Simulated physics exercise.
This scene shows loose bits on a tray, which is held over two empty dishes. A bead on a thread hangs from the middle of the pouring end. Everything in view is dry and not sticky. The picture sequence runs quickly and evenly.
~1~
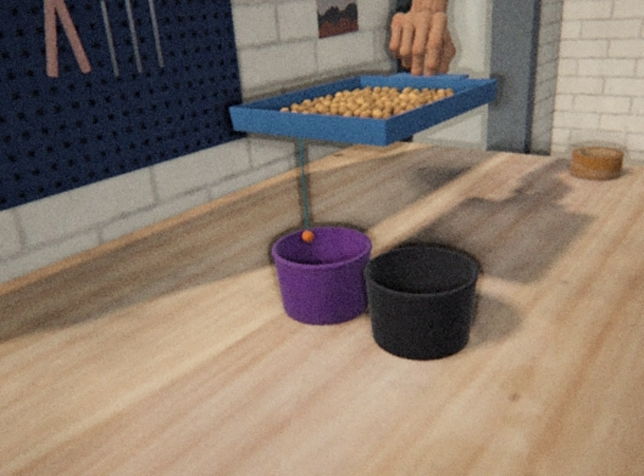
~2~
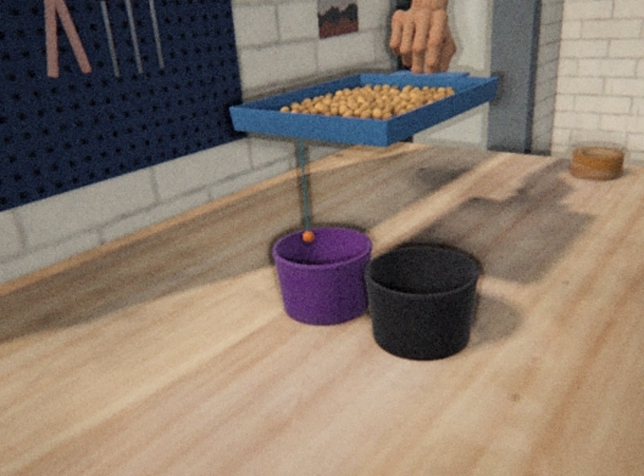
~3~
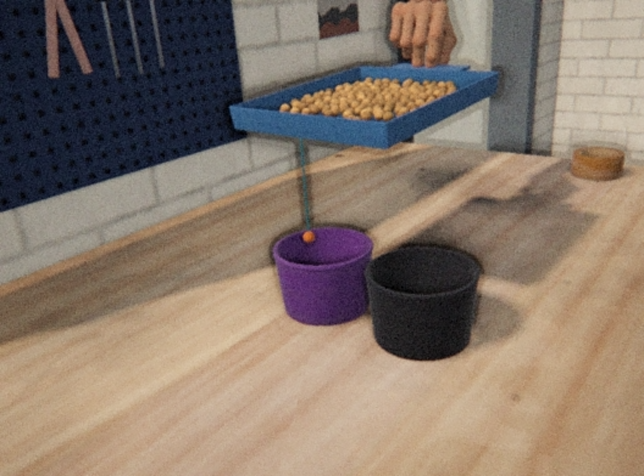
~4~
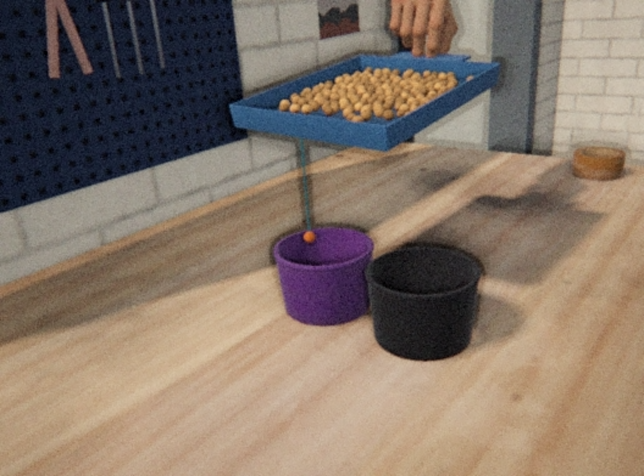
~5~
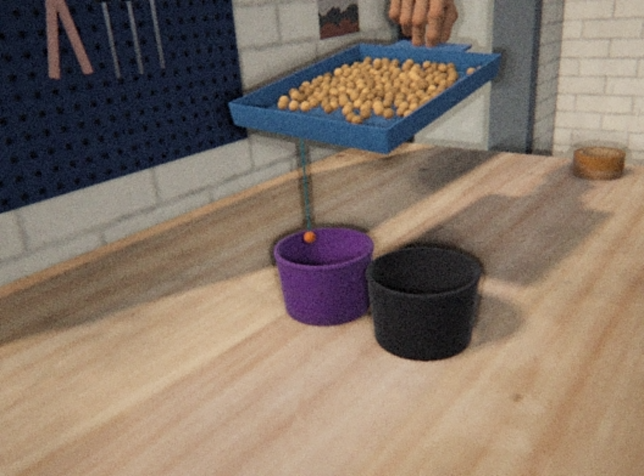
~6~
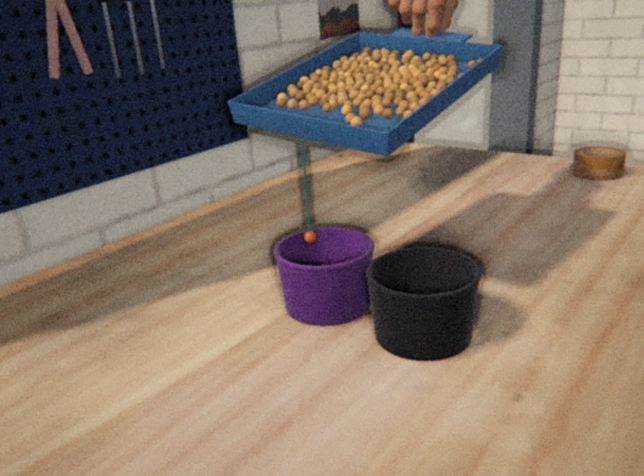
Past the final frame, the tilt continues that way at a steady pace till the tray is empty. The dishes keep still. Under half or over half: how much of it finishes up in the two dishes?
Under half.
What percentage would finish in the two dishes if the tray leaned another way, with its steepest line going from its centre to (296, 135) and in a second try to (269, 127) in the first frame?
You'd see roughly 0 per cent the first time and 0 per cent the second.
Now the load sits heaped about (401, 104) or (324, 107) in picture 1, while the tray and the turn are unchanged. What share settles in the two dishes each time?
Close to 30 in a hundred, then close to 40 in a hundred.
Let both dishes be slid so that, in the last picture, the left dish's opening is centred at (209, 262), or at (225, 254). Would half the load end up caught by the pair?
At the first place the smaller part, at the second not half.
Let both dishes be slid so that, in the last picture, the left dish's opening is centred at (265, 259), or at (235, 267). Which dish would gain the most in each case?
Result, try one: The dish further right; try two: The dish further right.
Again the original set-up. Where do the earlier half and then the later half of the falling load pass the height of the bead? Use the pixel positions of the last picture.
About (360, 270), and after that about (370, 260).
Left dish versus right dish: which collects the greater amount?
That would be the rightward one.
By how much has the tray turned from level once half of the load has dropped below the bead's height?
95°.
Soon after the last picture, tray tipped steeply; nearly all on the tray; a stray few in the right dish; a stray few in the air.
A little later, tray tipped right over; about a quarter on the tray; a small part in the right dish; about a third outside both; about a quarter in the air.
Later still, tray tipped past a quarter turn; about a third in the right dish; about two thirds outside both.
By the end, tray tipped past a quarter turn; about a third in the right dish; none in the left dish; about two thirds outside both.
